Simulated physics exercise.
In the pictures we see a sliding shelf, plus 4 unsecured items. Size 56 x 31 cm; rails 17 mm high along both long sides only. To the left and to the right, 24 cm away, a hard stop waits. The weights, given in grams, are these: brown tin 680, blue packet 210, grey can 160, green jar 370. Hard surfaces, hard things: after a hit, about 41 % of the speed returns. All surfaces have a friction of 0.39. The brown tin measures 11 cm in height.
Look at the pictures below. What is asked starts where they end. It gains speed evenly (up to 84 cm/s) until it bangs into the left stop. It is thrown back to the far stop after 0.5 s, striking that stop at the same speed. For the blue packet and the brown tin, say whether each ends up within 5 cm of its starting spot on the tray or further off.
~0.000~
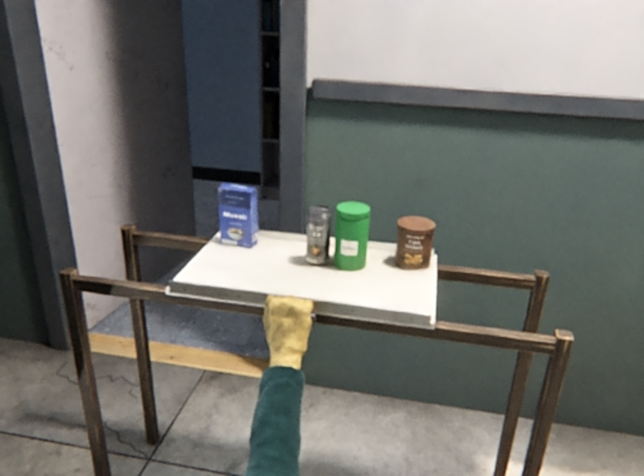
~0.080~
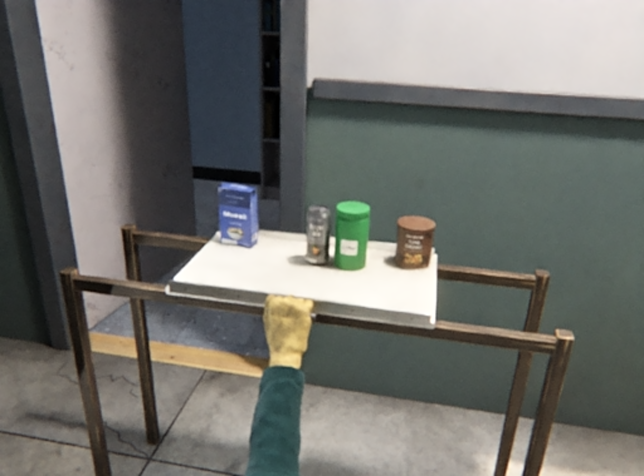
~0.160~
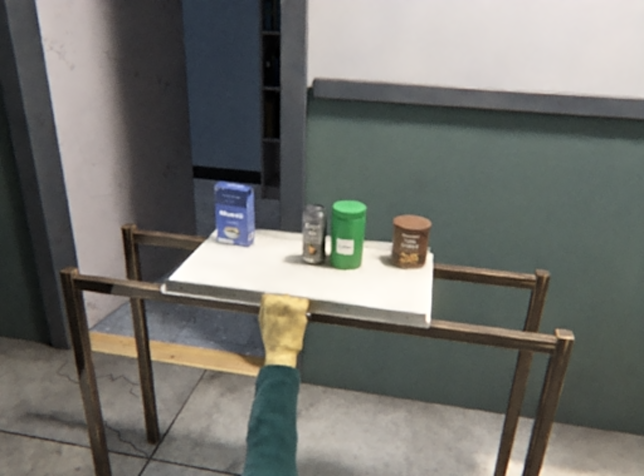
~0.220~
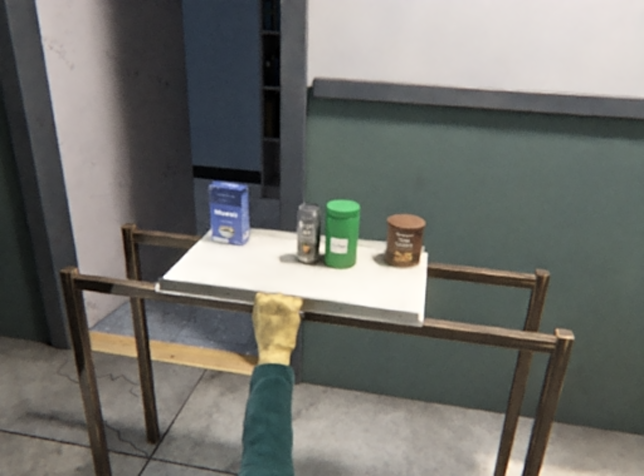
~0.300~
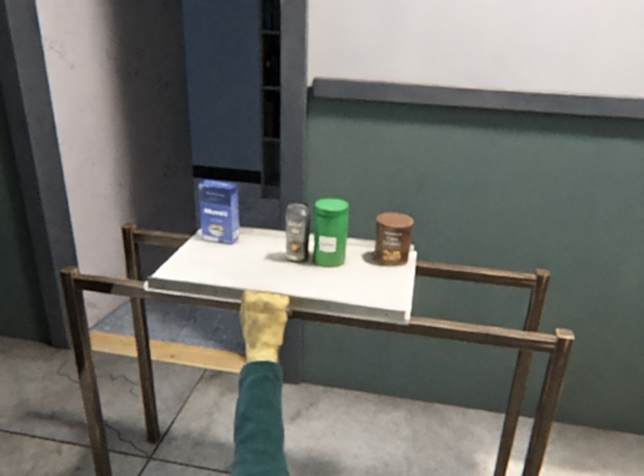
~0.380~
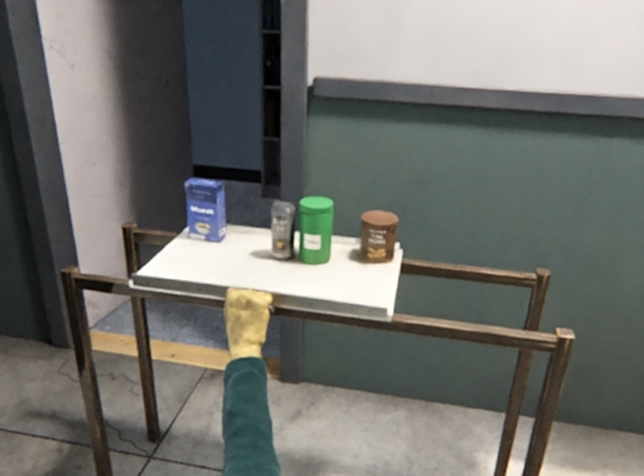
One by one: The blue packet moves away from its start; the brown tin remains about where it was.
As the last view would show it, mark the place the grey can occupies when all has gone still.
Near (423, 246).
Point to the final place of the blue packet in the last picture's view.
At roughly (153, 470).
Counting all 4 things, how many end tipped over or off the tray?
I make it 1.
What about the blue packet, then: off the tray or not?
When everything stops, the blue packet is out of bounds.
After 1.18 s, tray moved 24 cm left; blue packet now off the tray; brown tin moved 8 cm near (287, 228); green jar moved 8 cm.
After 1.88 s, tray moved 2 cm left; brown tin moved 8 cm near (375, 238); green jar moved 8 cm; grey can moved 8 cm.
In the end (2.8 s), off the tray, blue packet; the other 3 under 5 cm from the start. At the end, from the last picture's camera, blue packet near (153, 470), brown tin near (521, 253).
